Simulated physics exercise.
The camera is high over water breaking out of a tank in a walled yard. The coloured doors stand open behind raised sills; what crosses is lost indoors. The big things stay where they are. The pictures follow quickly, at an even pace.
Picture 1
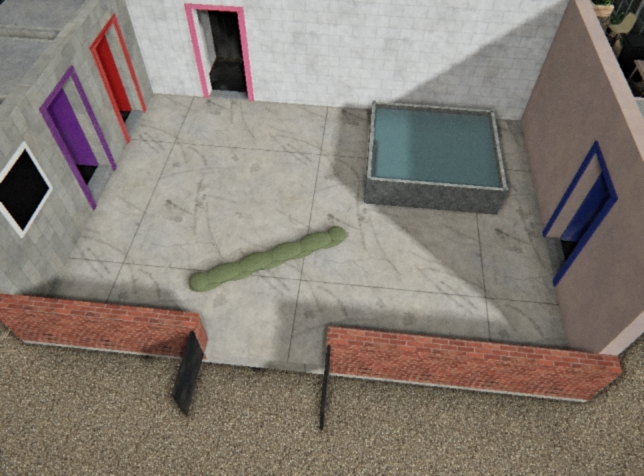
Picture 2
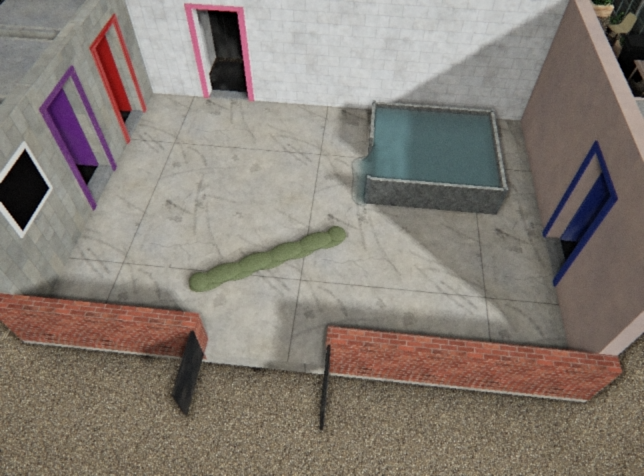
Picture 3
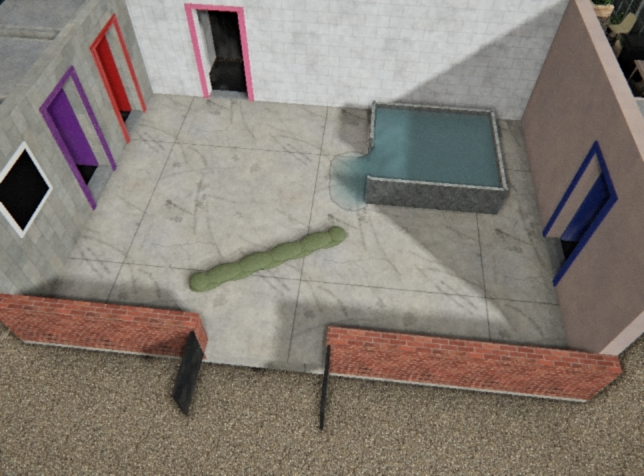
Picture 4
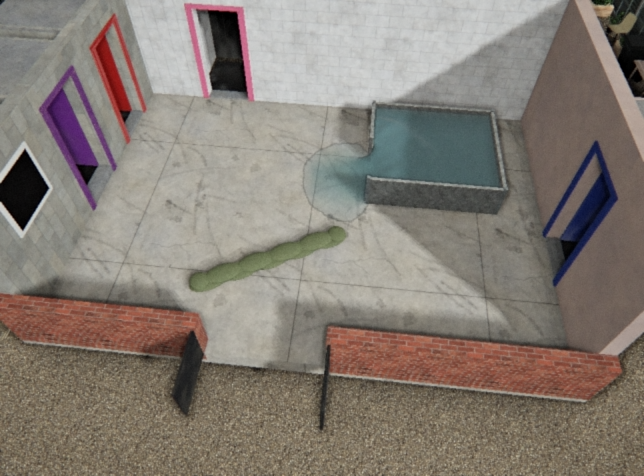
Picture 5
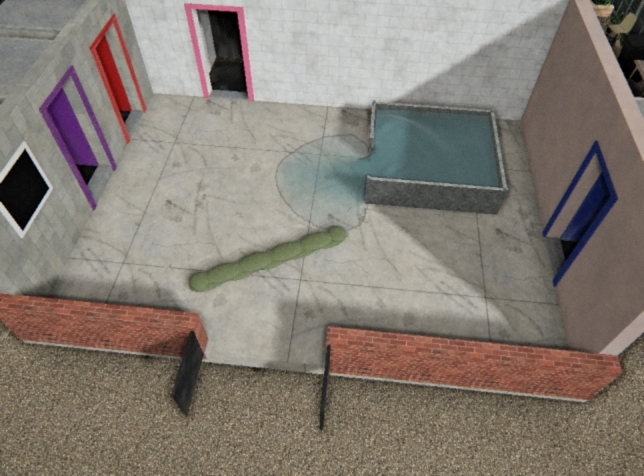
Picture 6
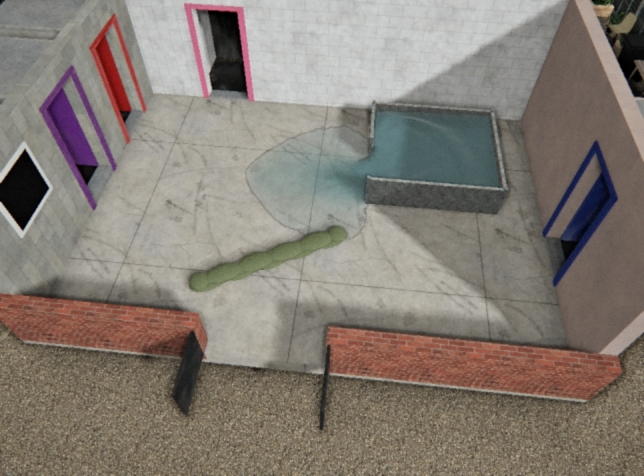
In a walled yard with coloured doorways, a raised tank of water sat still, then its left side opened and water poured out, fanning leftward across the pale floor in a widening, rounded sheet.
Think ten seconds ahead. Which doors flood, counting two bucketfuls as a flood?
One by one: The blue door admits no more than that; the pink door lets in a lot; the purple door admits no more than that; the red door lets in a lot.
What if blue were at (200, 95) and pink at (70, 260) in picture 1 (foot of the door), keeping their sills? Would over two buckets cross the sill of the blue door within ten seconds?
Blue lets more in.
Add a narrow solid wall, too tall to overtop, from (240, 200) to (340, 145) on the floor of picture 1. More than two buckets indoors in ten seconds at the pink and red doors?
Then: The pink door passes that mark, the red door stays under.
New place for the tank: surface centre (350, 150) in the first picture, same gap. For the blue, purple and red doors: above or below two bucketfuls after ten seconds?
My reading: Blue lets less in, purple is over, red floods.
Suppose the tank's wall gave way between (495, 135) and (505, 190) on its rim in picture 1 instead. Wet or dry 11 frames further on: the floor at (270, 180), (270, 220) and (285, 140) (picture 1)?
As listed: No water, free of water, clear.
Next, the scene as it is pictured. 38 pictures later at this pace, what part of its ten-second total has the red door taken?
Near 85 in a hundred.
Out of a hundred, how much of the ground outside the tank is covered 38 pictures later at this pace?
Roughly 60 per cent.
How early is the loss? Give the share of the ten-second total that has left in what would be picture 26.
Near 20 in a hundred.
A moment on, water covers 25 % of the floor; the blue door not reached, the pink door not reached, the purple door not reached, the red door not reached.
Next, water covers 45 % of the floor; the blue door not reached, the pink door wet at the sill, nothing in, the purple door wet at the sill, nothing in, the red door wet at the sill, nothing in.
Then, water covers 50 % of the floor; the blue door not reached, the pink door under two buckets in, the purple door under two buckets in, the red door over two buckets in.
Later, water covers 60 % of the floor; the blue door not reached, the pink door under two buckets in, the purple door under two buckets in, the red door far over two buckets in.
In the end, water covers 80 % of the floor; the blue door not reached, the pink door over two buckets in, the purple door under two buckets in, the red door far over two buckets in.
